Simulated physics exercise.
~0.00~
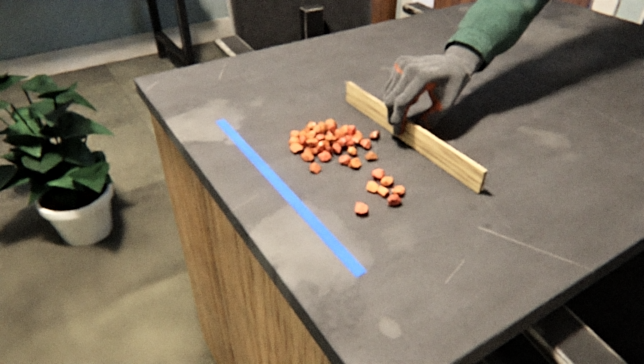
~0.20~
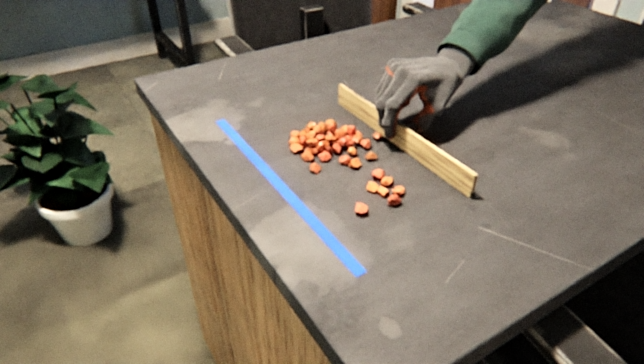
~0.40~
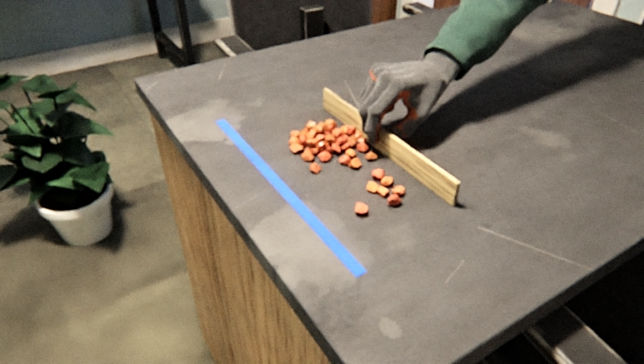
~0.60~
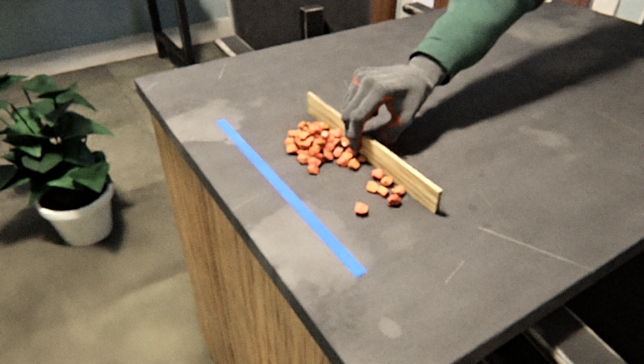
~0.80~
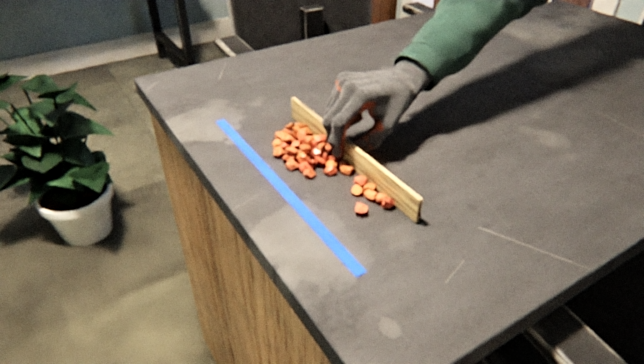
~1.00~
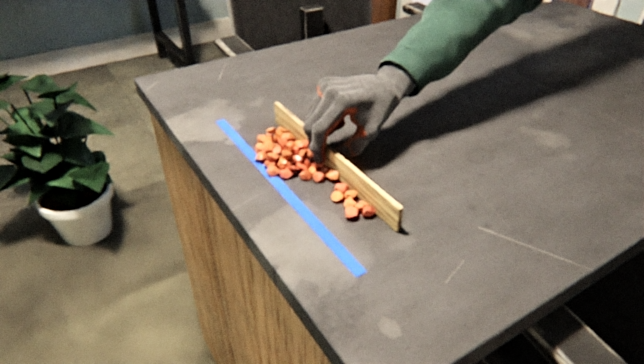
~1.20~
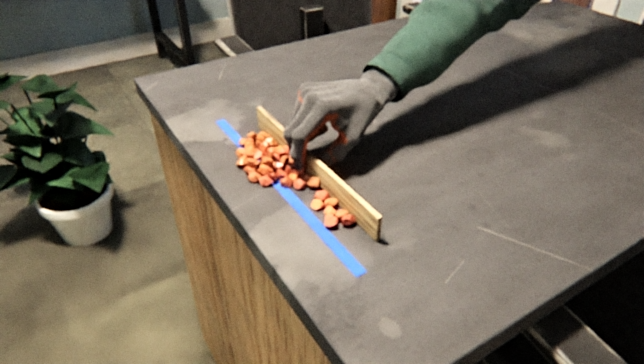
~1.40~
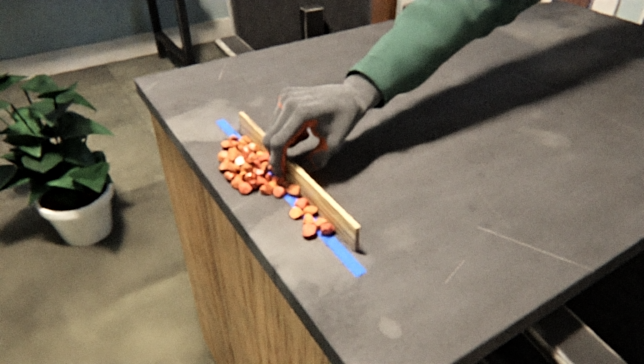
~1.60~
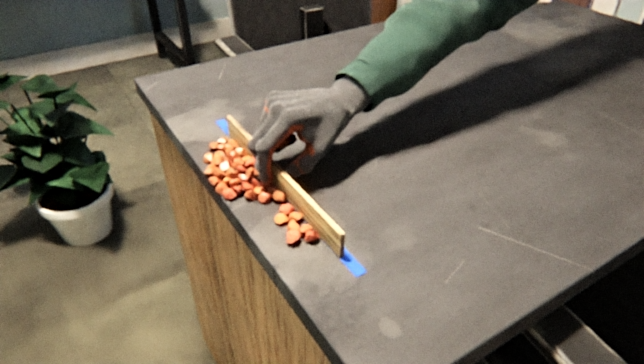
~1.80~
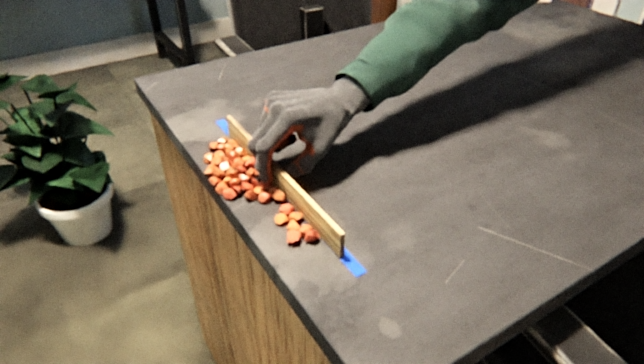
A gloved hand pushes two groups of small orange pieces leftward with a wooden strip, stopping on blue tape.
